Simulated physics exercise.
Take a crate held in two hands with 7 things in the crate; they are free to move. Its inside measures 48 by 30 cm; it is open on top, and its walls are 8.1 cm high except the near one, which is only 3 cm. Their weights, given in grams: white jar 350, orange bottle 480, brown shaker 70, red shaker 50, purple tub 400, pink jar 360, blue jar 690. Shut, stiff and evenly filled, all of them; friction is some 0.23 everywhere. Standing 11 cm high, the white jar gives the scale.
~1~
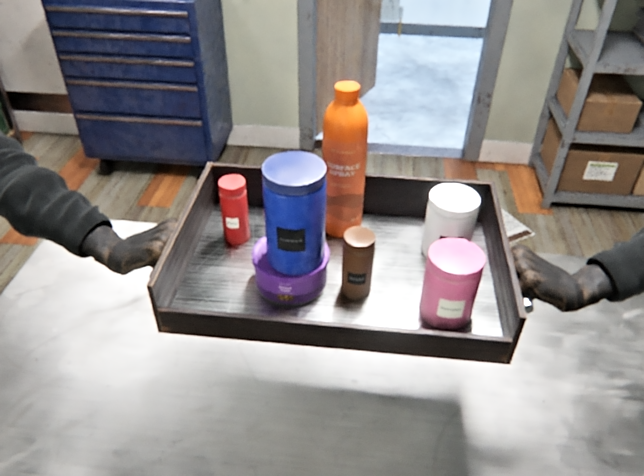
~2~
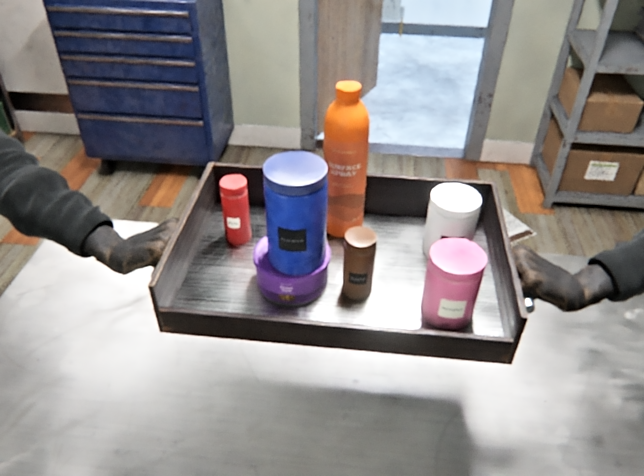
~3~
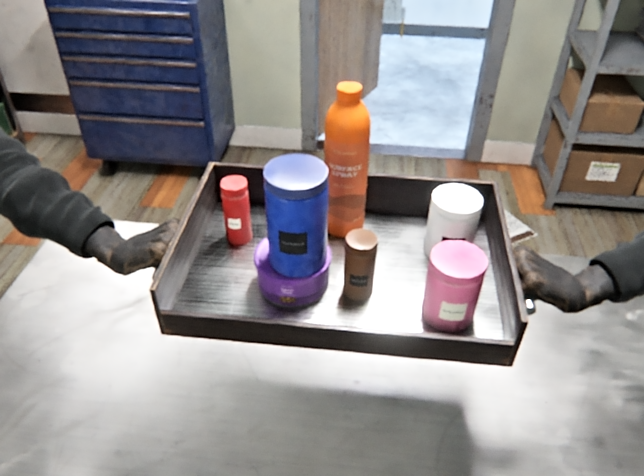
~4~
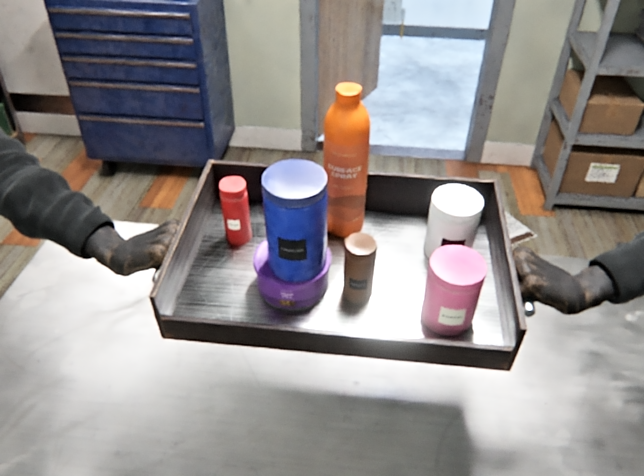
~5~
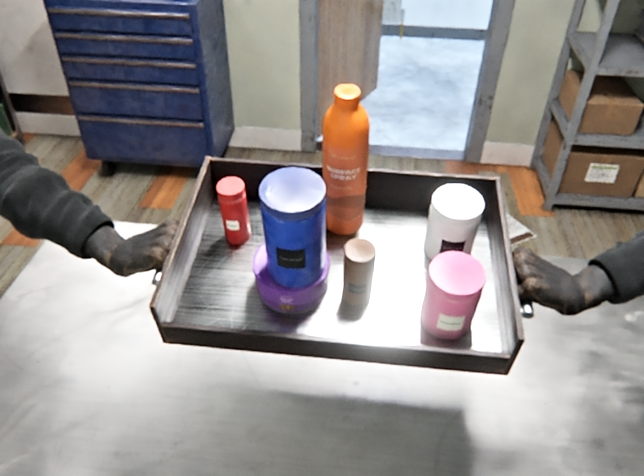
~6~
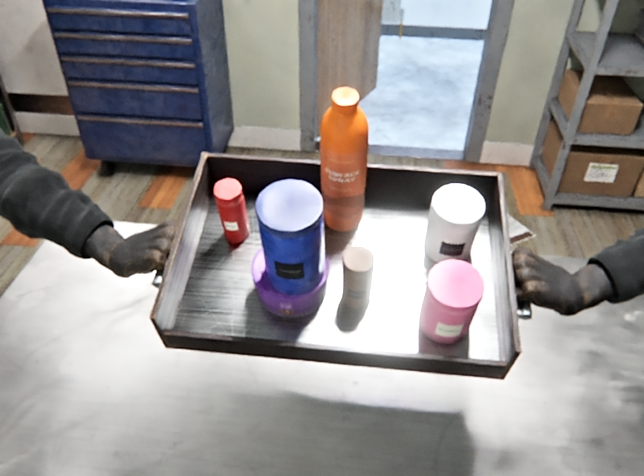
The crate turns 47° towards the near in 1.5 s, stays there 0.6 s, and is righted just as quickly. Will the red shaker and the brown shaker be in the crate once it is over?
My prediction: The red shaker drops out; the brown shaker drops out.
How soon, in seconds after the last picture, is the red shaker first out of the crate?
Answer: Near 0.5 s.
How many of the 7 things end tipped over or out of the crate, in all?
Count: 4.
Then, 0.40 s on from there, crate at 37°, near side down; blue jar now out of the crate; brown shaker 29° off its base near (352, 354); red shaker moved 14 cm near (216, 304).
Then, 0.80 s on from there, crate at 47°, near side down; orange bottle, brown shaker and red shaker now out of the crate; white jar moved 10 cm; purple tub moved 5 cm.
Then, 2.00 s on from there, crate at 37°, near side down; white jar moved 10 cm; purple tub moved 5 cm; pink jar moved 3 cm.
Then, 2.40 s on from there, crate at 15°, near side down; white jar moved 10 cm; purple tub moved 5 cm; pink jar moved 3 cm.
In the end, out of the crate, orange bottle, brown shaker, red shaker and blue jar; not toppled but over 5 cm from the start, white jar and purple tub; the last one under 5 cm from the start. In the last view, brown shaker near (448, 468).
